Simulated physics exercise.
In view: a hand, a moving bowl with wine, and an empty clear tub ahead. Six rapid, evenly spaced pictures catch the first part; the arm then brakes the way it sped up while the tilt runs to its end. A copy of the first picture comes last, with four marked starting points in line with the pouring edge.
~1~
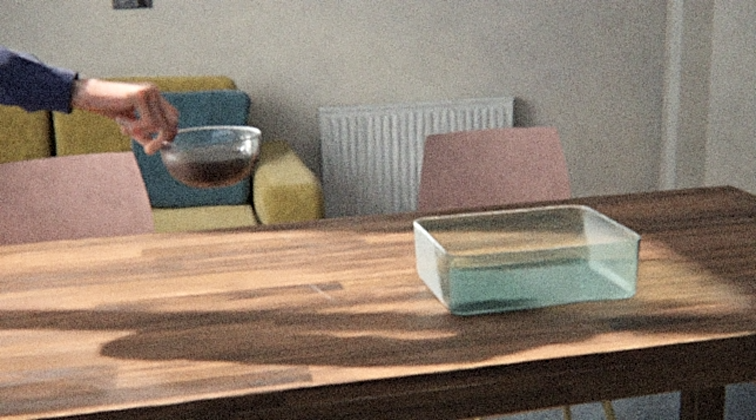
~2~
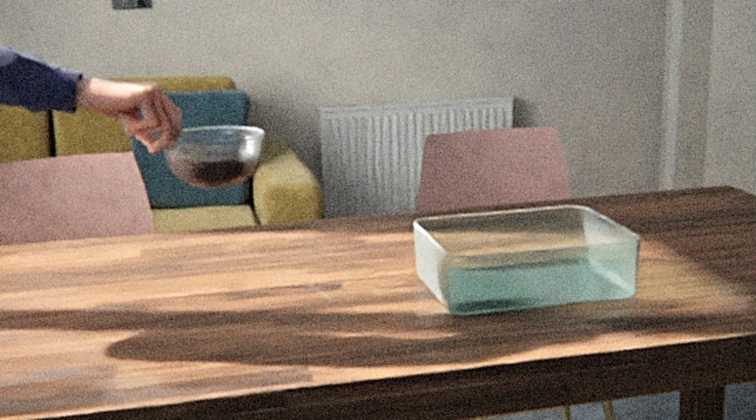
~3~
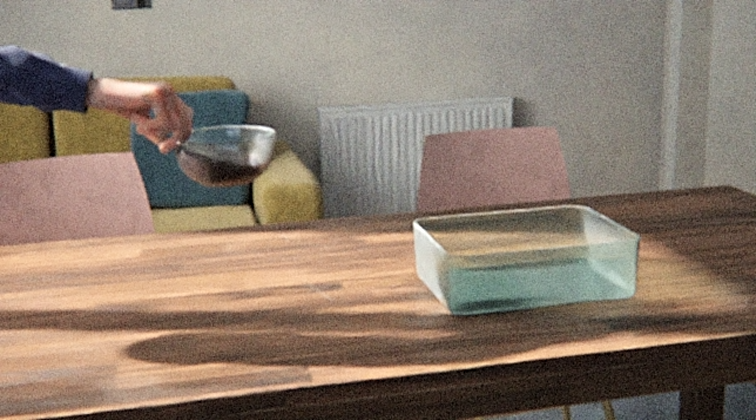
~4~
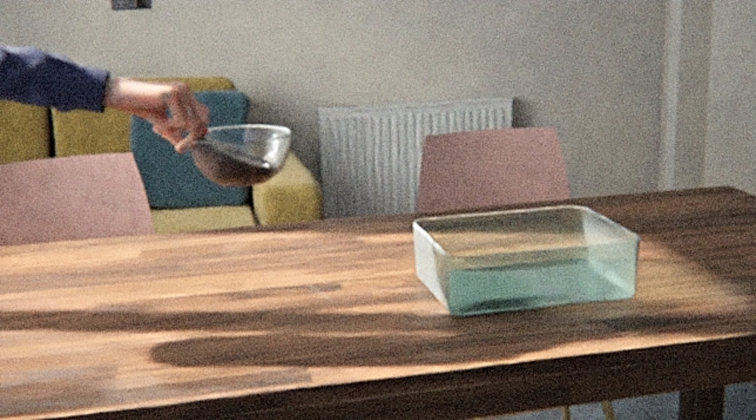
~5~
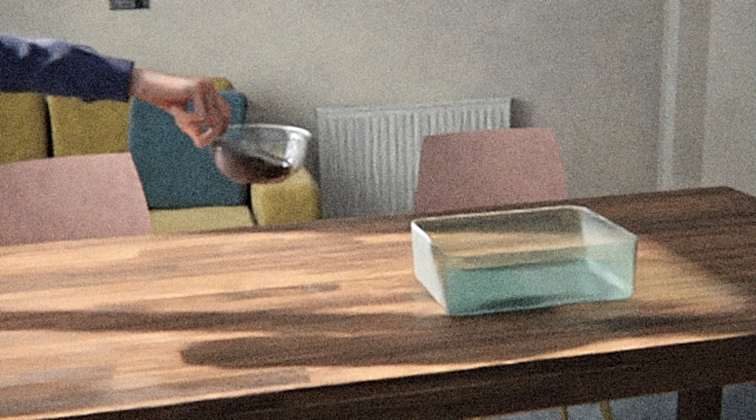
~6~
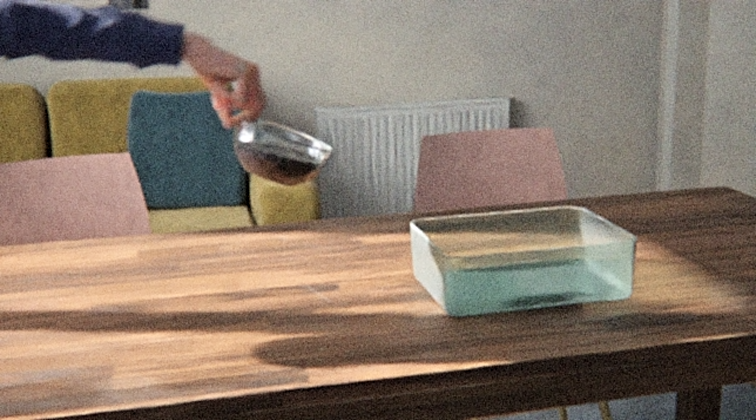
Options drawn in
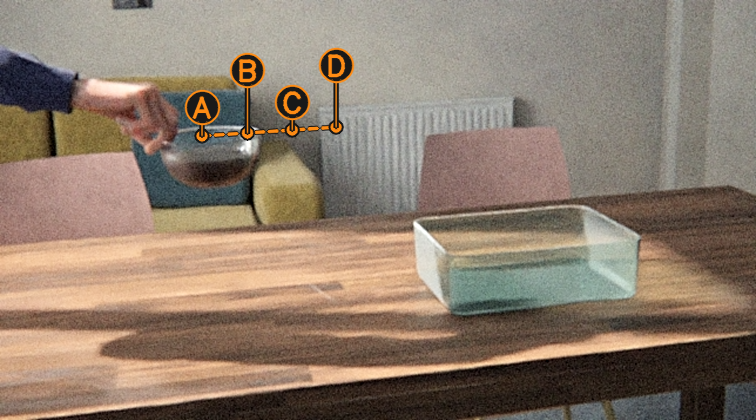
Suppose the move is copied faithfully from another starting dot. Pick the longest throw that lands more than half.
Place C.
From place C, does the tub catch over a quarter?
Yes, it does.
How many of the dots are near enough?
Two of the four.
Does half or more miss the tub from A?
Yes, that goes wrong.
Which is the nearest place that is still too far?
Place B.
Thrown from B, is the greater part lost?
Yes.
On the marked copy, A at (202, 135); B at (247, 132); C at (292, 130); D at (336, 127).
With A, about 0 % lands in the tub, 100 % falls short.
With B, about 14 % lands in the tub, 83 % falls short and 3 % goes beside or beyond.
With C, about 71 % lands in the tub, 17 % falls short and 11 % goes beside or beyond.
With D, about 81 % lands in the tub, 3 % falls short and 16 % goes beside or beyond.
